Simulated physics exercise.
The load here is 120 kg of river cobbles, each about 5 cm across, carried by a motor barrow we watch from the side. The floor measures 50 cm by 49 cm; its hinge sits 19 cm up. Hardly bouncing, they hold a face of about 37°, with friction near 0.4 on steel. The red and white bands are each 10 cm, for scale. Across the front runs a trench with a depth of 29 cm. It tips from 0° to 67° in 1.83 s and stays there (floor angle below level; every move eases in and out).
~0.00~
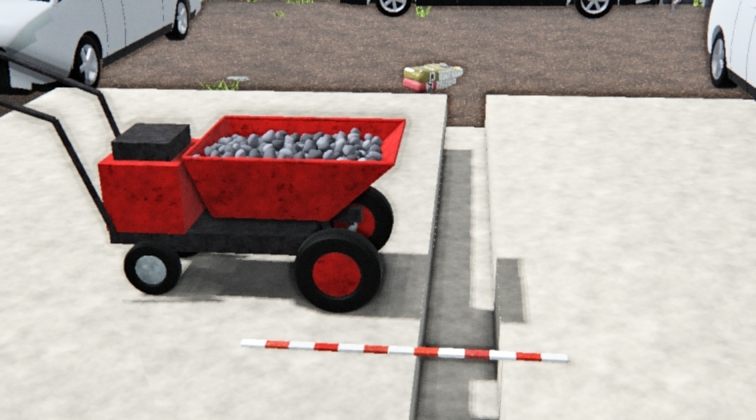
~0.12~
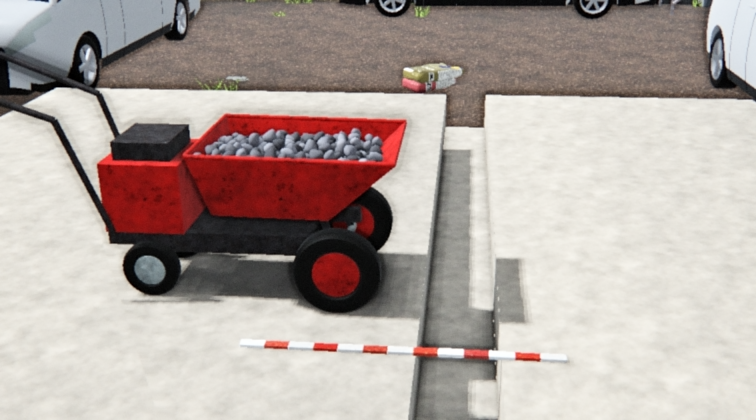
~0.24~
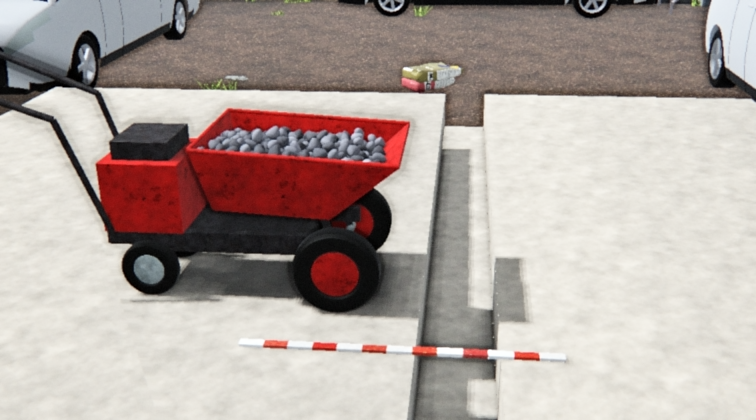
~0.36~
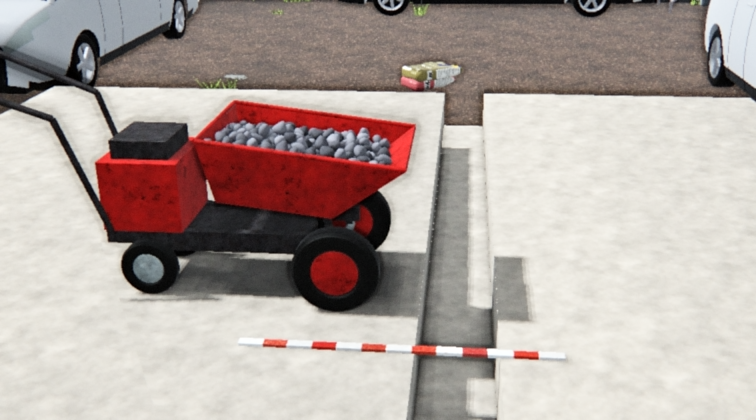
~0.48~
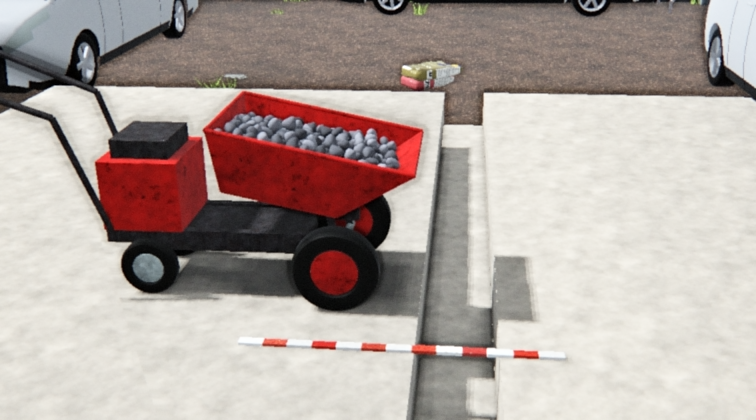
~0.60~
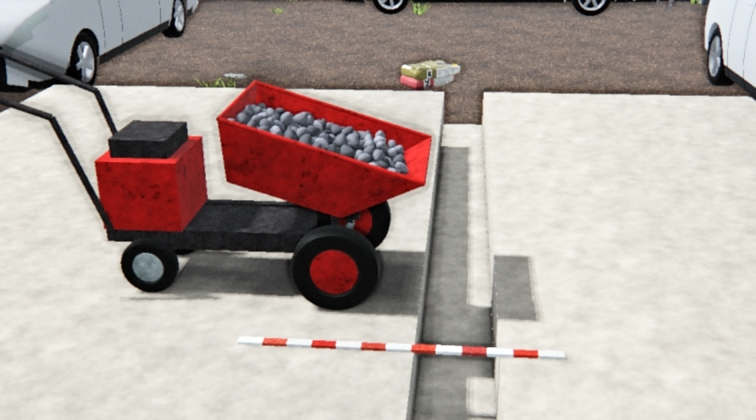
A red motor barrow stands beside a trench, its skip full of grey cobbles slowly tilting down to the right.
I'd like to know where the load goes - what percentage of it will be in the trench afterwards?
I would put it at about 49 per cent.
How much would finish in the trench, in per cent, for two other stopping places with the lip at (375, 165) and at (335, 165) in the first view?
Near 70 and near 100 percent.
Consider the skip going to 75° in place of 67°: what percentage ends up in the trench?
Share in trench: Approx. 55%.
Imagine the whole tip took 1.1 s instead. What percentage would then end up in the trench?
Probably about 40 in a hundred.
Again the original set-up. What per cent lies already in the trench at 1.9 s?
Roughly 20 percent of the load.
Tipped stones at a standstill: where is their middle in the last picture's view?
I'd put it close to (501, 281).
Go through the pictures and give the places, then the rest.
The skip is at 0°, its lip at (394, 164); the top of the load is at (298, 141), in the first picture.
Lip at (395, 165), floor tilted 1°, highest stones at (283, 141); the stones move at 0.1 m/s on average, in the second picture.
The skip is at 3°, its lip at (399, 167); the top of the load is at (277, 137); the stones move at 0.2 m/s on average, in the third picture.
The skip is at 7°, its lip at (406, 171); the top of the load is at (254, 131); the stones move at 0.3 m/s on average, in the fourth picture.
The skip is at 11°, its lip at (415, 177); the top of the load is at (256, 123); the stones move at 0.4 m/s on average, in the fifth picture.
The skip is at 17°, its lip at (425, 184); the top of the load is at (264, 113); the stones move at 0.4 m/s on average, in the sixth picture.
After 1.4 s the floor is at 56°; 100 % in the skip; the foremost stones are at (469, 225).
After 1.9 s the floor is at 67°; 42 % in the skip, 21 % in the trench, 38 % past the trench; the foremost stones are at (614, 302).
After 2.3 s the floor is at 67°; 13 % in the skip, 34 % in the trench, 52 % past the trench; the foremost stones are at (695, 313).
After 4.2 s the floor is at 67°; 0 % in the skip, 49 % in the trench, 51 % past the trench; the foremost stones are at (731, 318).
